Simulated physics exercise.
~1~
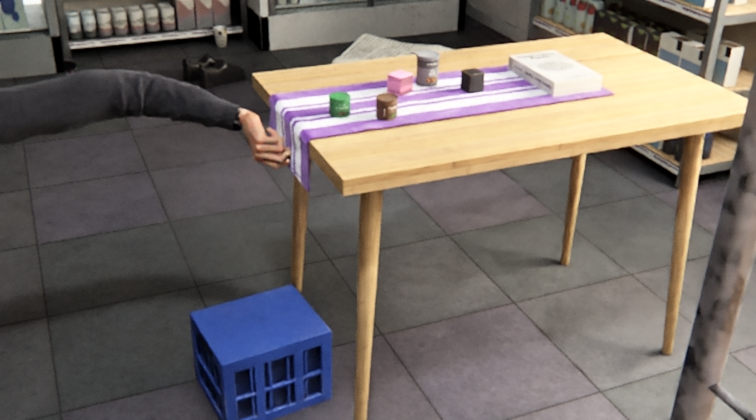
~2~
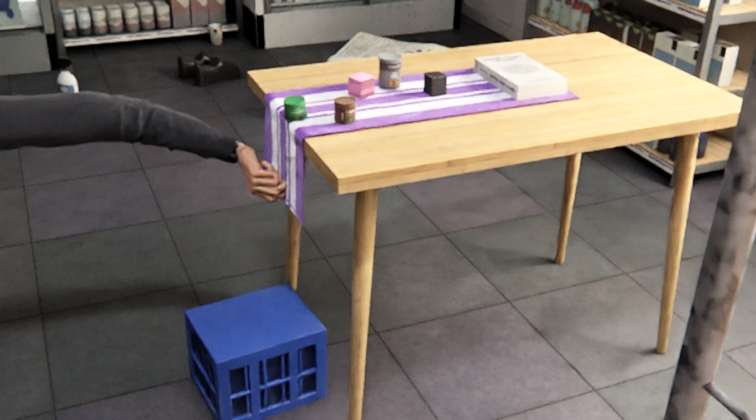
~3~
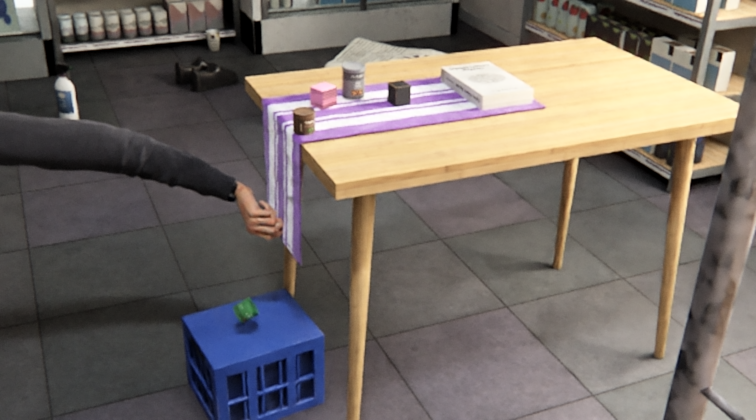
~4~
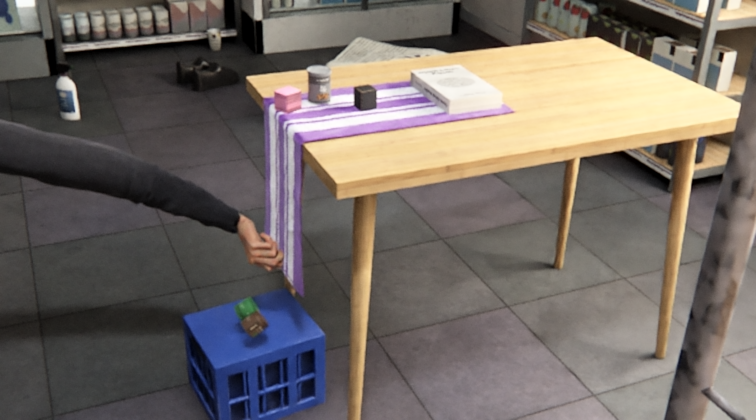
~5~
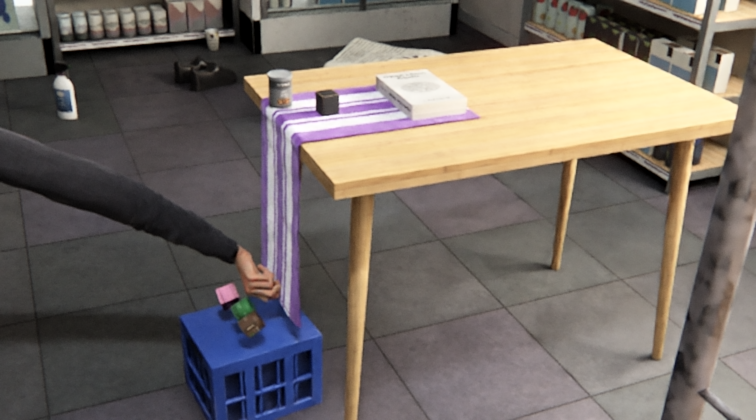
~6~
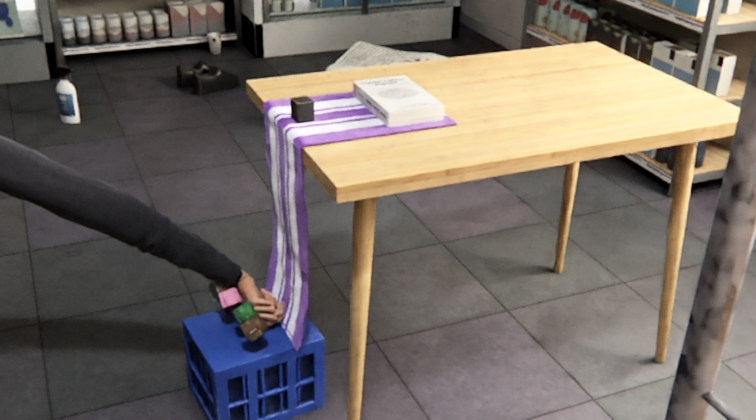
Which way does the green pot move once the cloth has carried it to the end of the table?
The green pot moves down, dropping over the table's edge to the blue crate below.
In a shop with stocked shelves, a hand steadily pulls a striped purple and white cloth leftward off a wooden table, dropping a green pot, brown pot, pink cube and grey can over the edge, while a black cube and white book remain on top as the cloth reaches a blue crate.
